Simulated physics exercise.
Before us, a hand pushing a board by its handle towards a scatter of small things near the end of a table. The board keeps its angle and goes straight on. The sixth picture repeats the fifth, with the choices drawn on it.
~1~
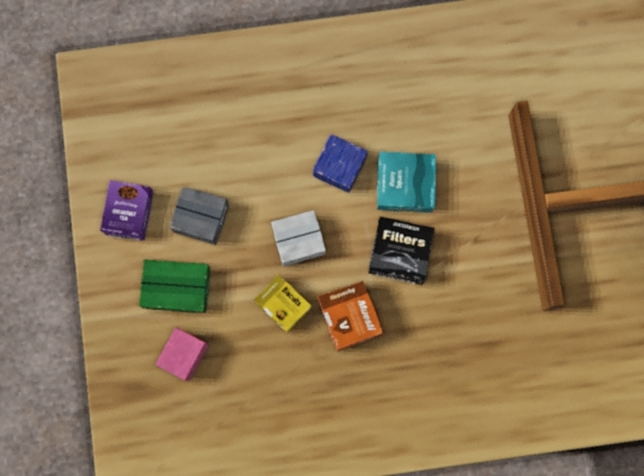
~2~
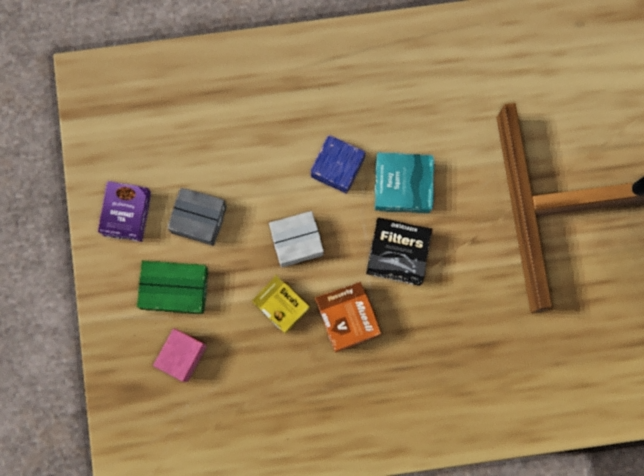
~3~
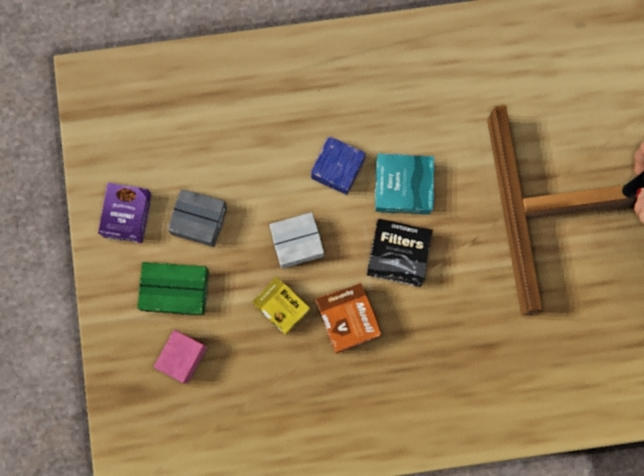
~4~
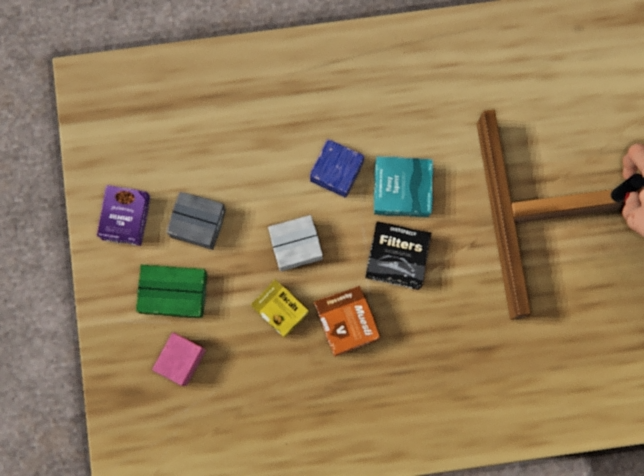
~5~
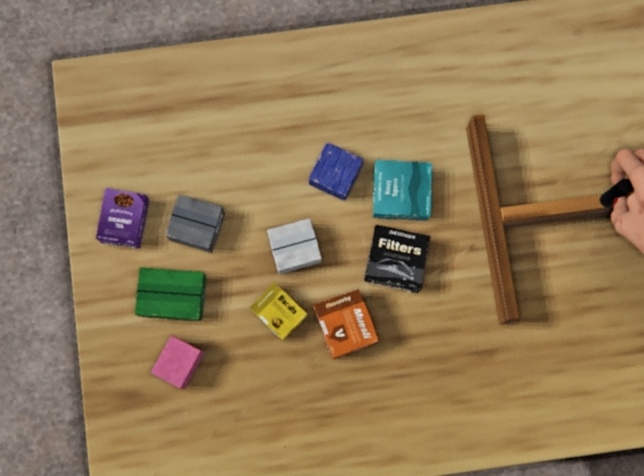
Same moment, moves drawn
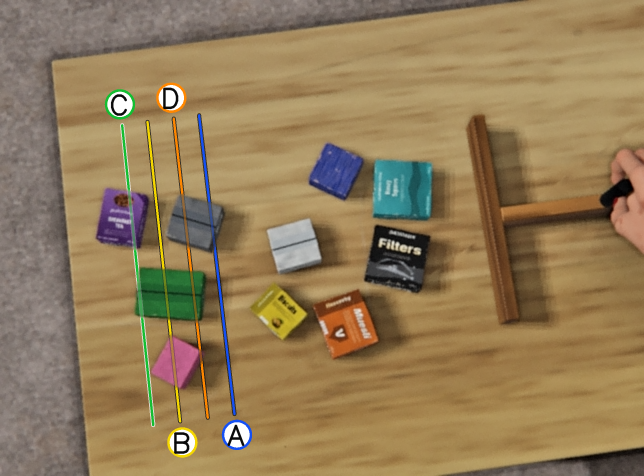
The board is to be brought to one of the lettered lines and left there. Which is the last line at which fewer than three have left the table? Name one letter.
It should halt at B.
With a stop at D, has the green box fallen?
By then, yes.
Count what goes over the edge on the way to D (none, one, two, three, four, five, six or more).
Two.
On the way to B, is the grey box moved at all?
Yes.
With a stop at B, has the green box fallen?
By then, yes.
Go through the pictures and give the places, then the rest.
Turquoise packet (406, 182); pink block (182, 354); green box (175, 287), in the first frame.
Board (528, 204); orange packet (348, 318), in the second frame.
Board (518, 206); grey box (198, 218), in the third frame.
Board (506, 210); blue block (337, 169), in the fourth frame.
Board (496, 215); purple packet (123, 219); turquoise packet (402, 191); pink block (178, 363), in the fifth frame.
On the marked copy, A at (216, 261); B at (163, 268); C at (137, 271); D at (190, 264).
Taking B. A third of the way, board (377, 231); blue block (283, 168); orange packet (331, 331).
Two thirds of the way, board (258, 247); green box (128, 310); pink block (152, 371).
When it is over, board (163, 260); purple packet over the edge; green box over the edge; two fallen.
As for the rest, A is within the limit but short; C drops six; D is within the limit but short.
